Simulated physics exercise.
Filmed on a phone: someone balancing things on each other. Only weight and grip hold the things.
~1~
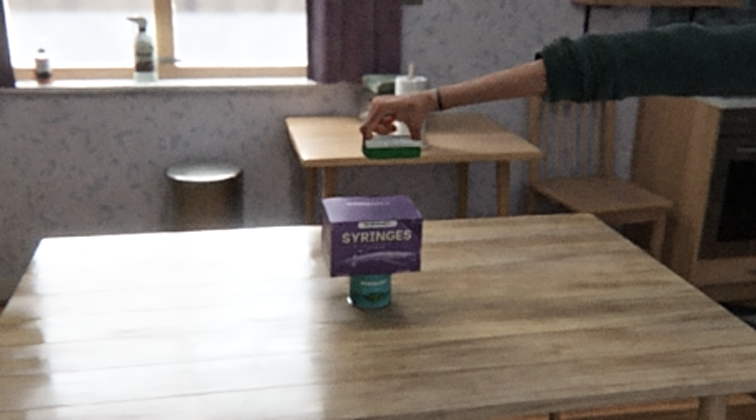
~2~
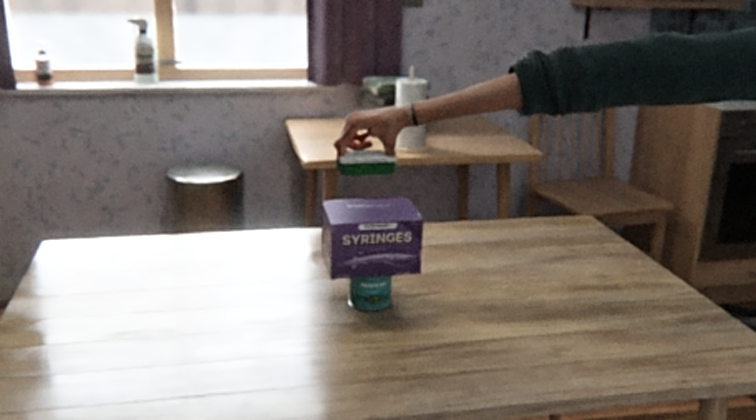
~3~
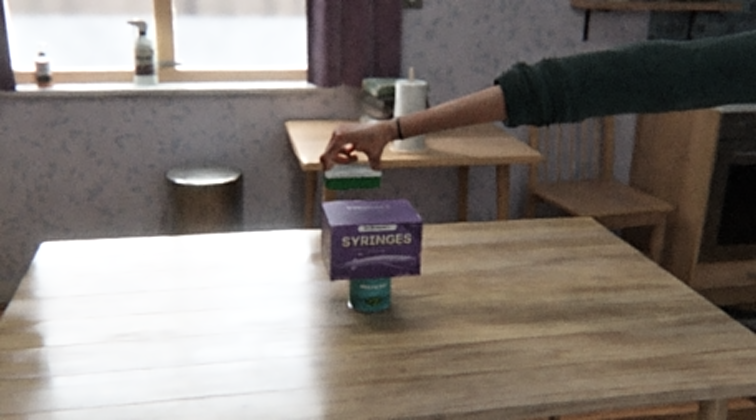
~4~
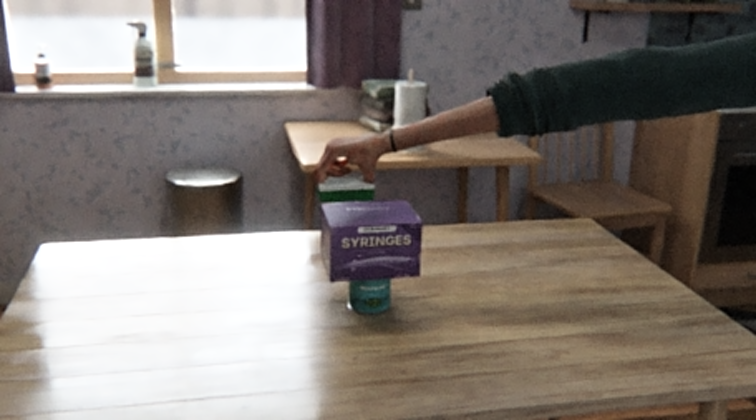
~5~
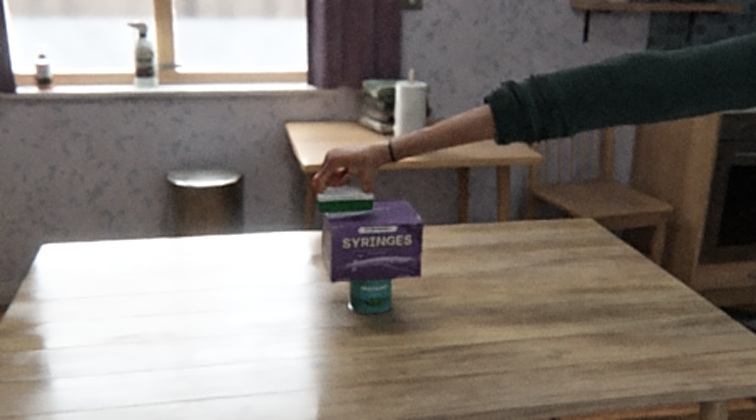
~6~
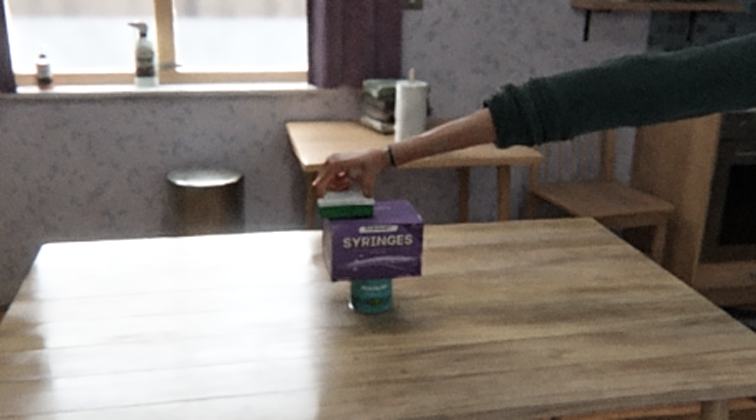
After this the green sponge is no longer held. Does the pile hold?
In the end the pile stays up.
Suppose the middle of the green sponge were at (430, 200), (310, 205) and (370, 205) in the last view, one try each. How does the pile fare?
First, it gives way; second, it comes apart; third, it stays up.
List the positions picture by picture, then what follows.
The first frame shows coming down; green sponge (391, 147); turquoise pot (370, 281).
The second frame shows coming down; green sponge (366, 163); turquoise pot (371, 283).
The third frame shows coming down; green sponge (351, 177); turquoise pot (370, 284).
The fourth frame shows coming down; green sponge (345, 189); turquoise pot (370, 285).
The fifth frame shows coming down; green sponge (344, 200); turquoise pot (371, 286).
The sixth frame shows in place under the hand; green sponge (344, 204); turquoise pot (371, 285).
Then, 0.40 s on from there, no change.
Then, 1.00 s on from there, green sponge resting near (344, 205).
In the end, all 3 unmoved. At the end, from the last picture's camera, green sponge near (344, 205). The pile holds.
